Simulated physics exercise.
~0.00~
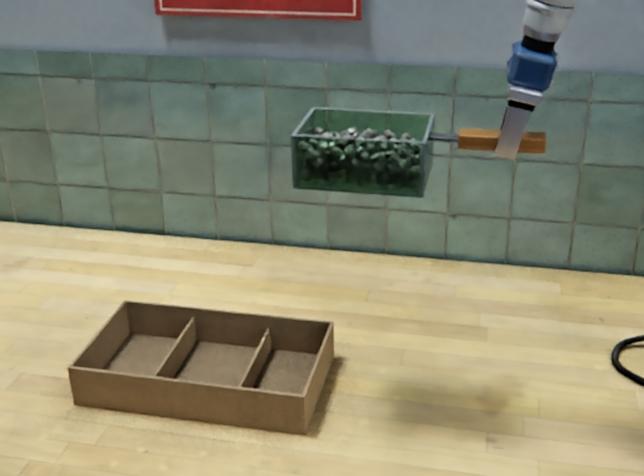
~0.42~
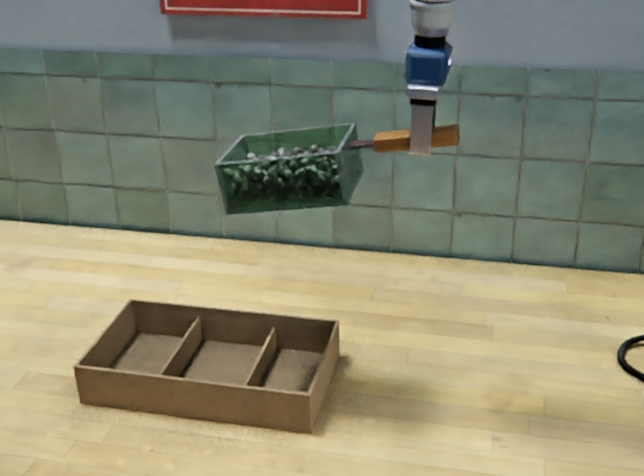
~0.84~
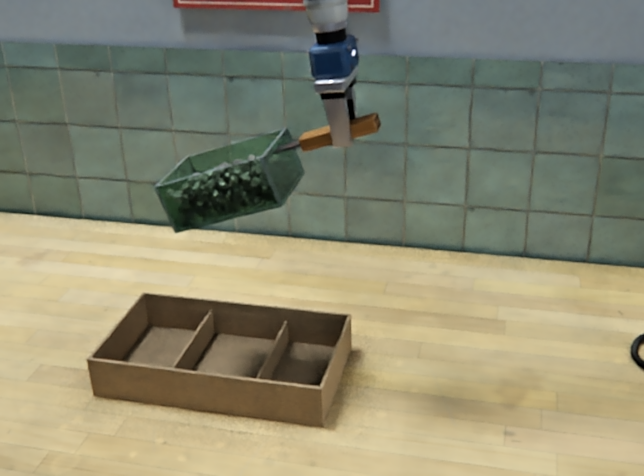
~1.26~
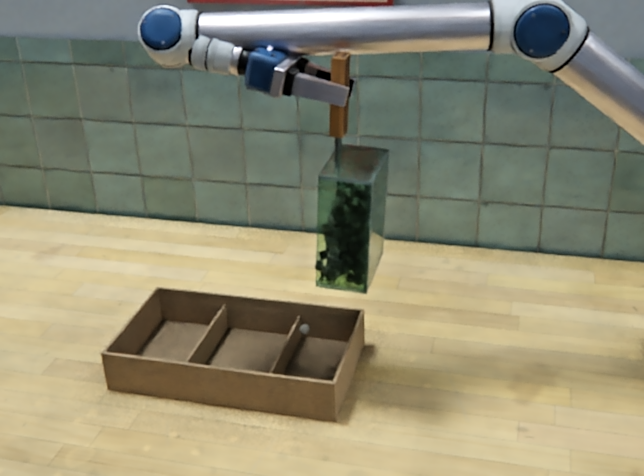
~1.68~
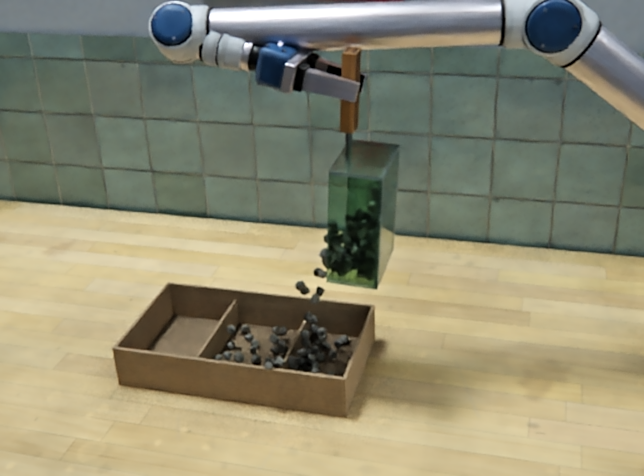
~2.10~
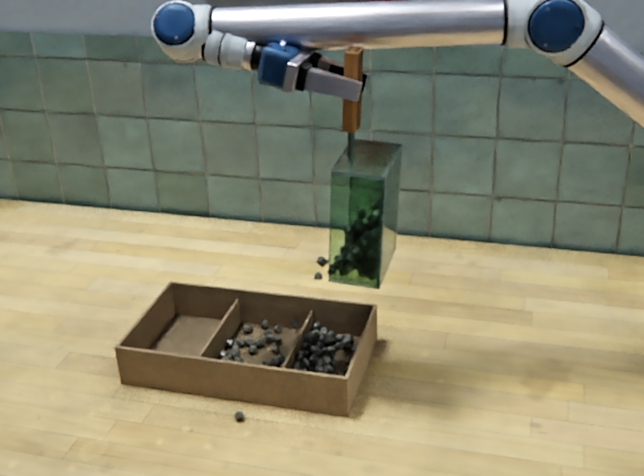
To begin with, a robot arm holds a green, see-through box of small dark pebbles by an orange handle above a wooden table, where a brown tray split into three parts sits. The arm carries the box left and begins to tilt it. It then swings the box upright on its end over the right side of the tray, and a first pebble drops. Pebbles pour into the right and middle parts, leaving the left one empty. Finally, many pebbles remain in the steeply tipped box, and one lies on the table in front of the tray.
